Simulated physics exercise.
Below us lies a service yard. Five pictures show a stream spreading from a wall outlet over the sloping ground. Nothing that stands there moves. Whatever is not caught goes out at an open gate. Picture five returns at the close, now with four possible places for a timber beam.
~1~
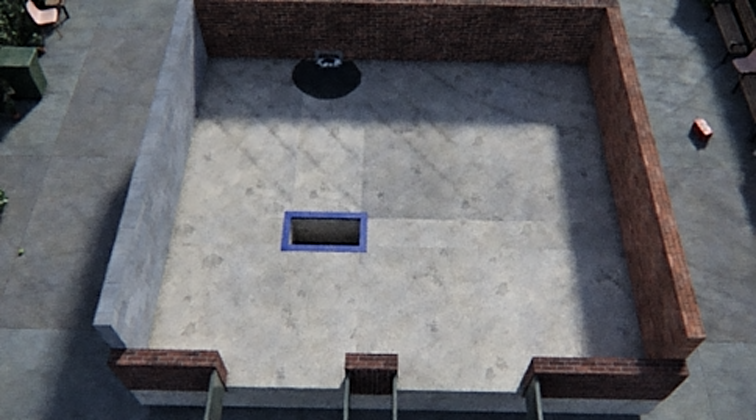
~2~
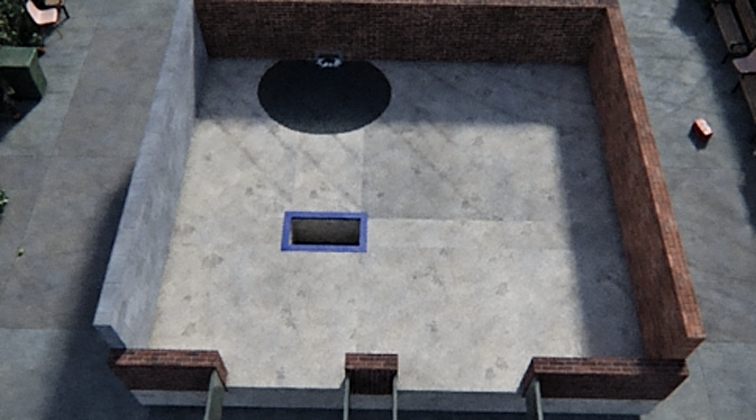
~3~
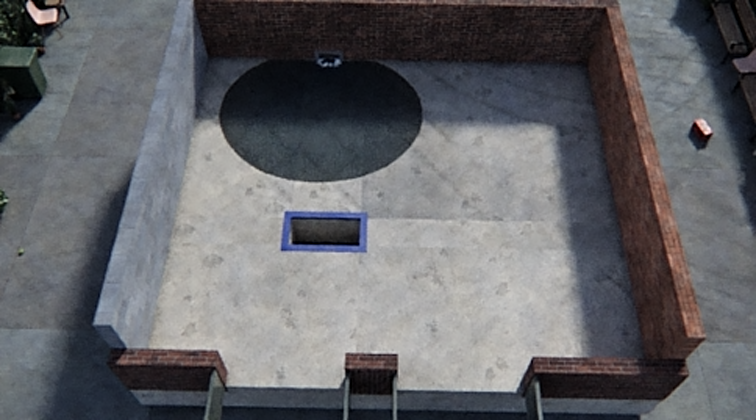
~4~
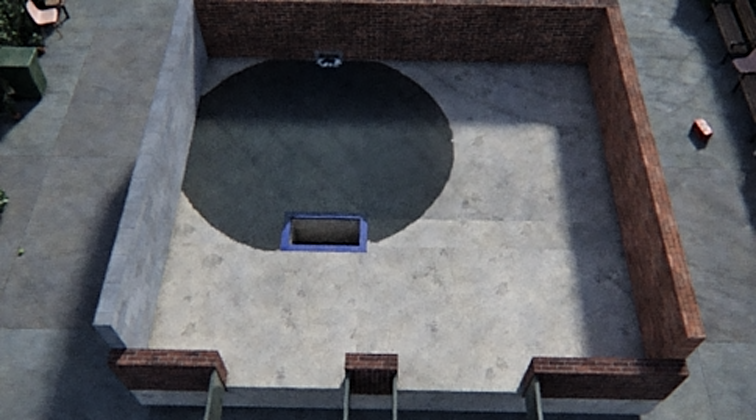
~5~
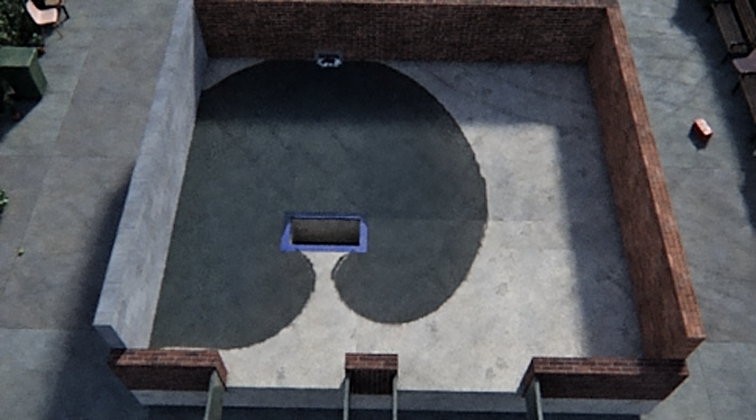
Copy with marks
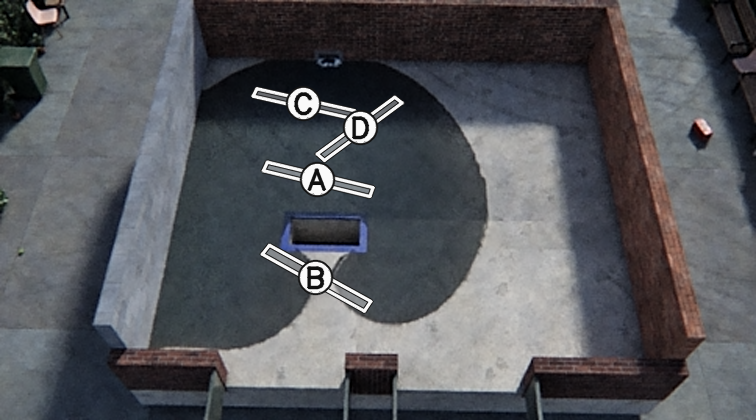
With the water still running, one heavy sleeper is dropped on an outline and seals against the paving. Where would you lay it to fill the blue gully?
B works best here.
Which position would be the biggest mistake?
The answer is A.
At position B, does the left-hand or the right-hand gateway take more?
The left one.
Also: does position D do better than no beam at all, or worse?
It is worse.
On the marked copy, A from (265, 166) to (371, 191); B from (265, 249) to (367, 306); C from (255, 92) to (353, 114); D from (320, 157) to (398, 100).
With A, about 3 % of the stream goes into the blue gully, about 96 % out by the gates.
With B, about 34 % of the stream goes into the blue gully, about 65 % out by the gates.
With C, about 11 % of the stream goes into the blue gully, about 88 % out by the gates.
With D, about 14 % of the stream goes into the blue gully, about 84 % out by the gates.
